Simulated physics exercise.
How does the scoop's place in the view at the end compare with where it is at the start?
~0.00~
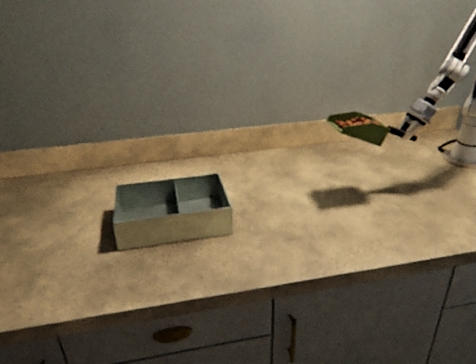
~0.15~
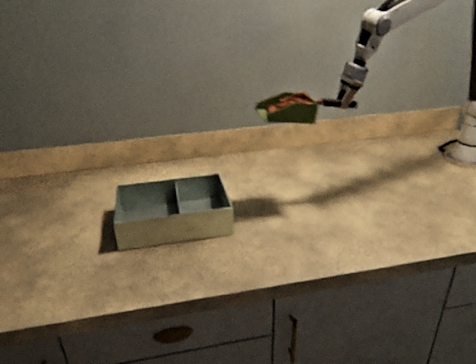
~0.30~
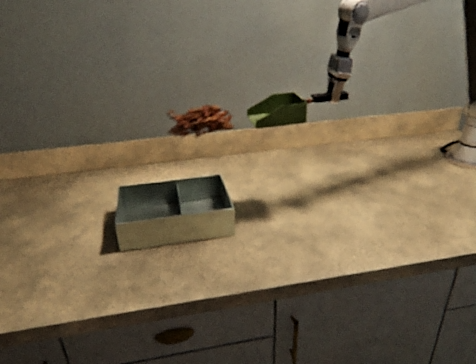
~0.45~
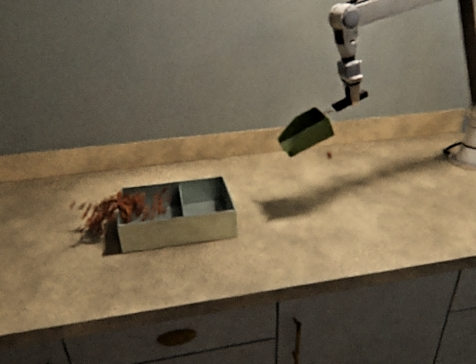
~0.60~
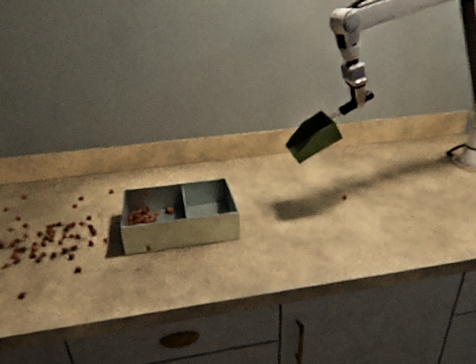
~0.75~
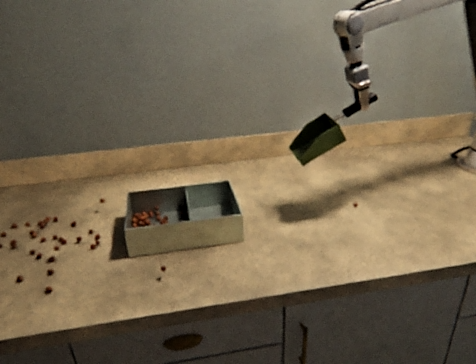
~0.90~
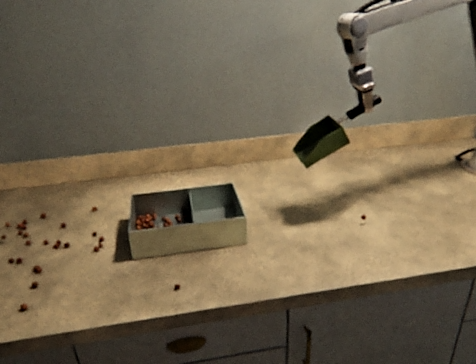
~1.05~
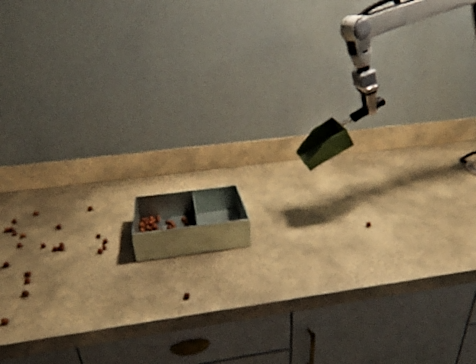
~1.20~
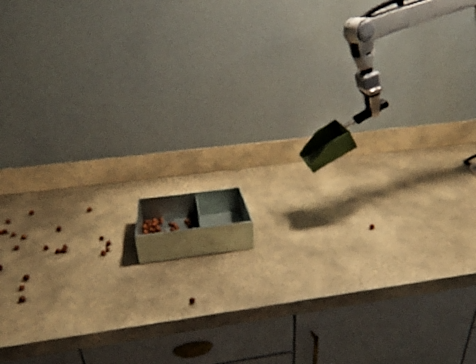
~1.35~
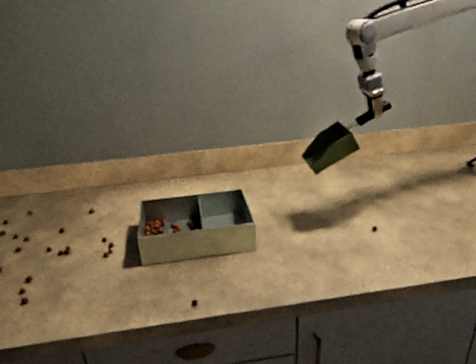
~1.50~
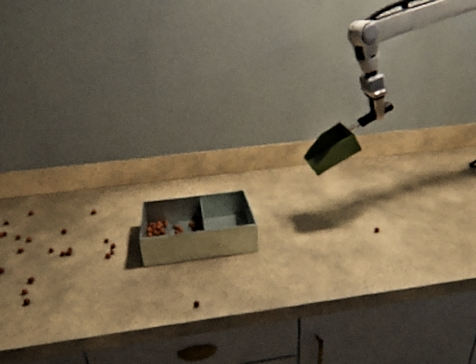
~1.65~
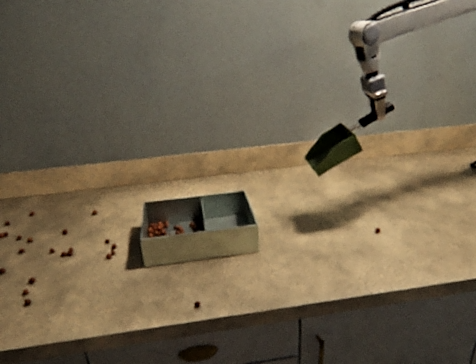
At the end the scoop is a little farther left and slightly lower in the view than at the start.
